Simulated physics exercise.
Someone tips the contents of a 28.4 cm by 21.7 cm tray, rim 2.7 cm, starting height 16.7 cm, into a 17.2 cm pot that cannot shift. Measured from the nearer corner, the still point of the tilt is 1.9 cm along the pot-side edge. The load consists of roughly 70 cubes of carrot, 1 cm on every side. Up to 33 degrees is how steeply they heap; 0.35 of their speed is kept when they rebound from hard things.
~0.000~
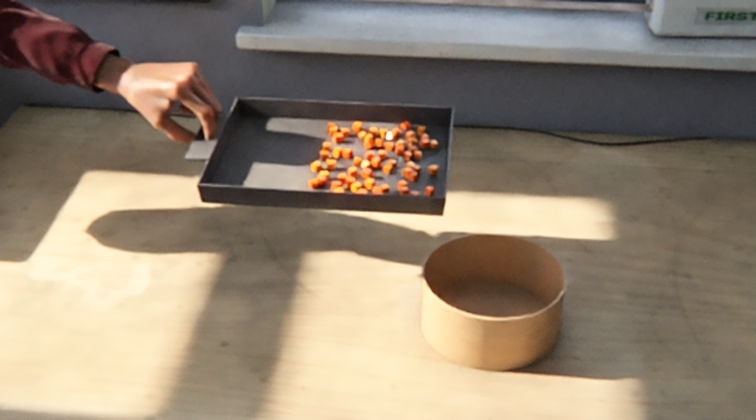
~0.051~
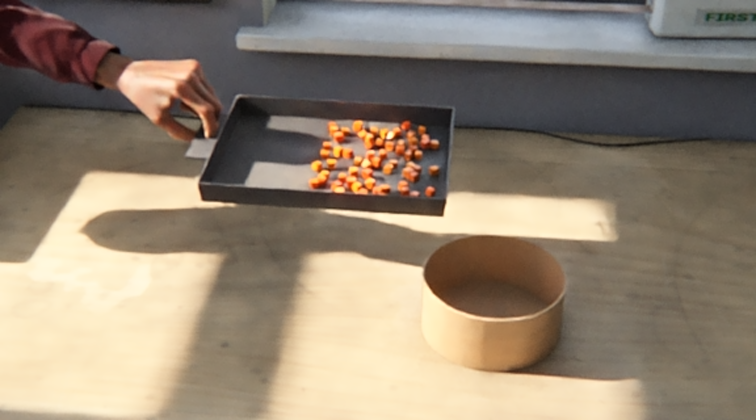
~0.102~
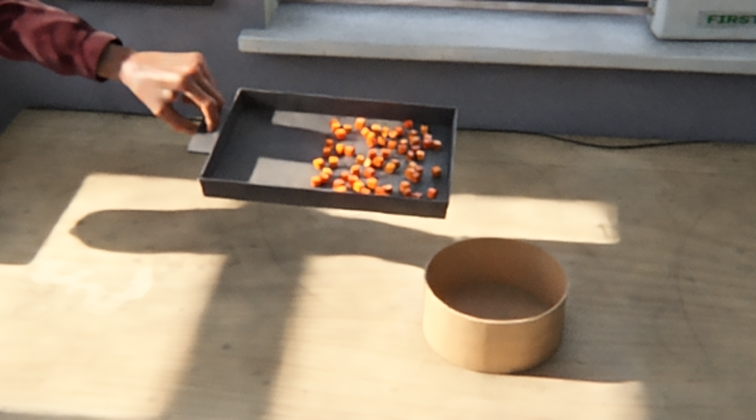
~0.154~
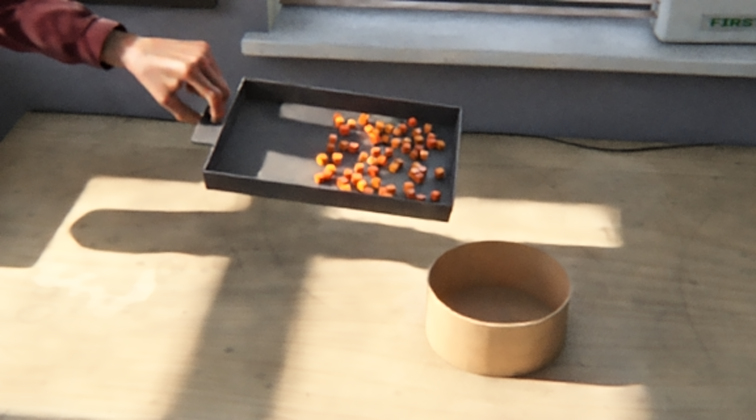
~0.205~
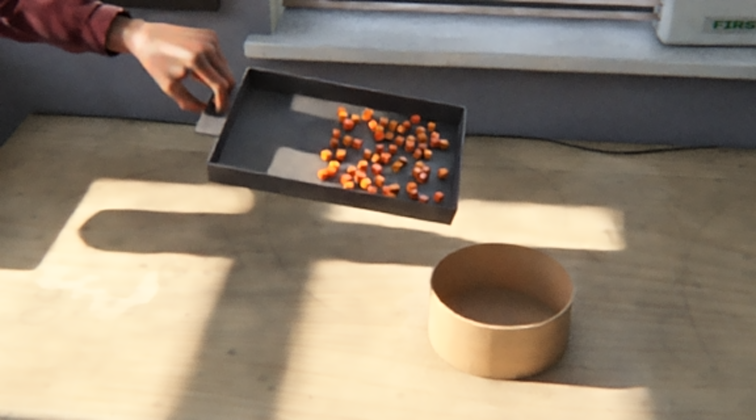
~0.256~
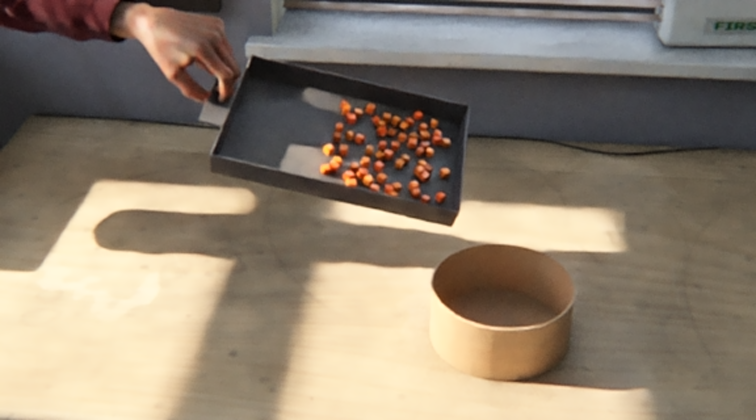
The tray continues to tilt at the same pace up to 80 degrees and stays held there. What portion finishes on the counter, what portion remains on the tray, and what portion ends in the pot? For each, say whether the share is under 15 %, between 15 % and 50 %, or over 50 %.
Counter: It will be a small minority; tray: It will be a majority; pot: It will be a sizable minority.
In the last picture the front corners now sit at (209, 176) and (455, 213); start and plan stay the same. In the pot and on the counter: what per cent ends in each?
Final per cent - pot 15, counter 10.
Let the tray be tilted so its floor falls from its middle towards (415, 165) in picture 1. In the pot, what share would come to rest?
0 %.
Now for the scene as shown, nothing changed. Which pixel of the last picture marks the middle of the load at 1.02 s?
Close to pixel (463, 180).
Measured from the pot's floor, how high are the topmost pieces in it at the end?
Roughly 1.0 centimetres.
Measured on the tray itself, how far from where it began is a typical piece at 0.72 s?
5 cm.
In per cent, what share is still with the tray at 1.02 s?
Reading: Approx. 90%.
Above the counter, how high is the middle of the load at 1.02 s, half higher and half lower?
The halfway mark sits at about 20 cm.
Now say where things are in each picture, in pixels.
Tray tilt 0 degrees, front corners at (200, 183) and (443, 196); middle of the pieces at (376, 163); pot at (494, 274), in the first picture.
Tray tilt 1 degrees, front corners at (201, 182) and (444, 197); middle of the pieces at (377, 163), in the second picture.
Tray tilt 3 degrees, front corners at (203, 177) and (447, 200); middle of the pieces at (379, 162), in the third picture.
Tray tilt 6 degrees, front corners at (206, 170) and (451, 204), lowest corner right front; middle of the pieces at (382, 160), in the fourth picture.
Tray tilt 10 degrees, front corners at (210, 162) and (455, 207), lowest corner right front; middle of the pieces at (386, 158), in the fifth picture.
Tray tilt 14 degrees, front corners at (214, 153) and (457, 210), lowest corner right front; middle of the pieces at (388, 155); pot at (503, 284). Its pace works out near 70 degrees a second, in the sixth picture.
Then, at 0.72 s, tilt 46 degrees; the tray holds 100 %, the pot 0 %.
Then, at 1.02 s, tilt 66 degrees; the tray holds 90 %, the pot 5 %.
After 1.43 s, tilt 80 degrees; the tray holds 80 %, the pot 20 %.
In the end, at 2.7 s, counter 0 %, tray 70 %, pot 30 %.
